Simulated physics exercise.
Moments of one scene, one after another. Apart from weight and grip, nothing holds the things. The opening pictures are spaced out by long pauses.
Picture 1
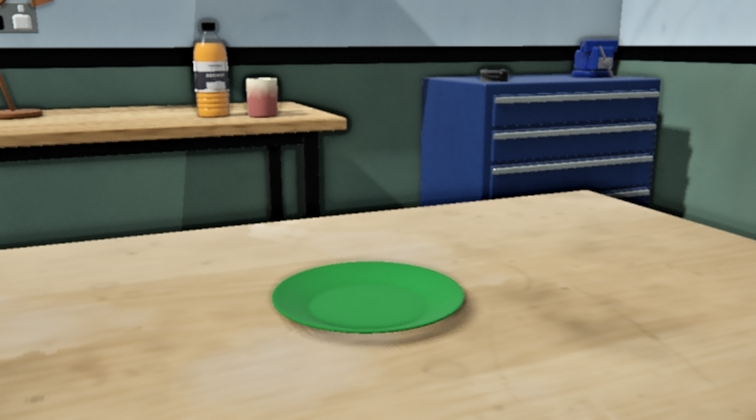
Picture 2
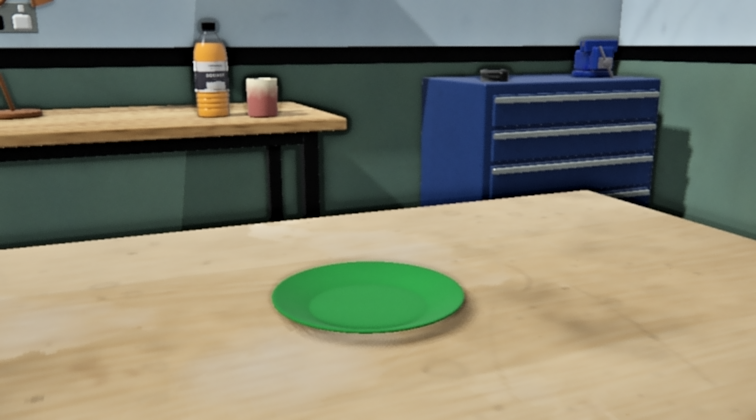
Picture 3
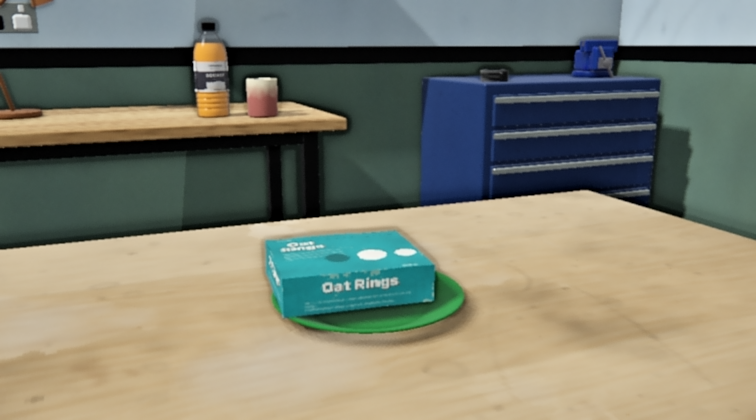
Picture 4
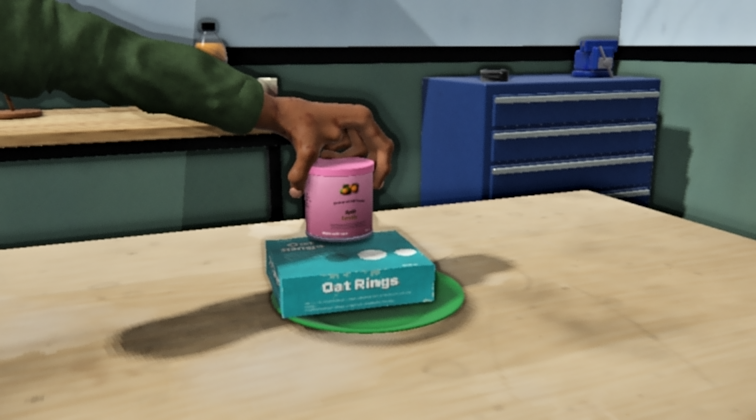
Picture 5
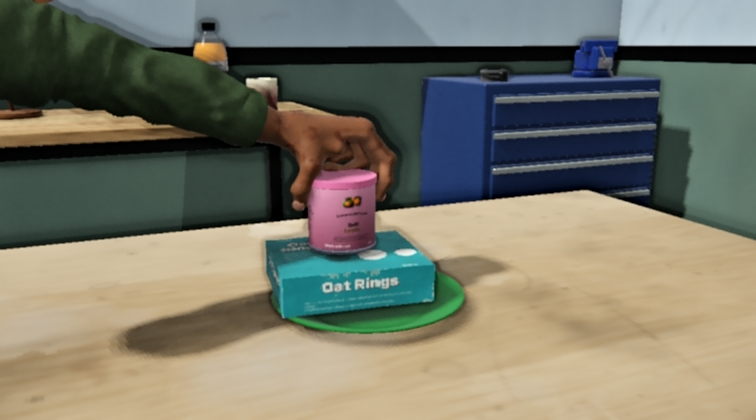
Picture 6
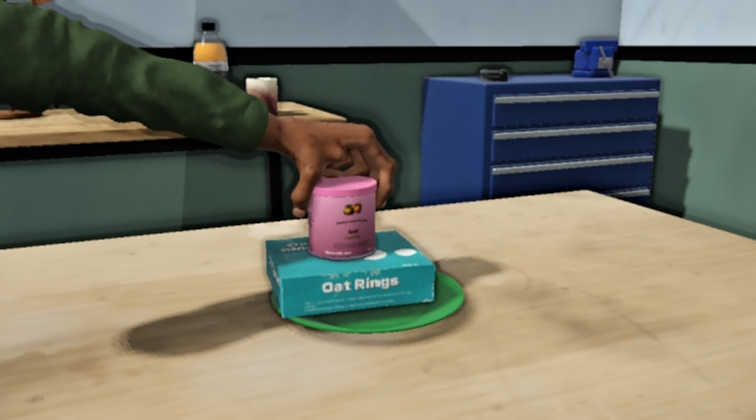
A teal Oat Rings box appeared on the green plate on the wooden table, and then a hand in a green sleeve lowered a pink pot a short way onto the top of it.
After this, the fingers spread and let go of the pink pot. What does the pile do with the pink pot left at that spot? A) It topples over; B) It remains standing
It remains standing.
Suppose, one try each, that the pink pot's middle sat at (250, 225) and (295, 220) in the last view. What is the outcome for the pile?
First attempt - it comes down; second attempt - it does not fall.
Then, 0.20 s on from there, no change.
Then, 0.50 s on from there, pink pot resting near (342, 218).
In the end, all 3 unmoved. At the end, from the last picture's camera, pink pot near (342, 218). The pile holds.
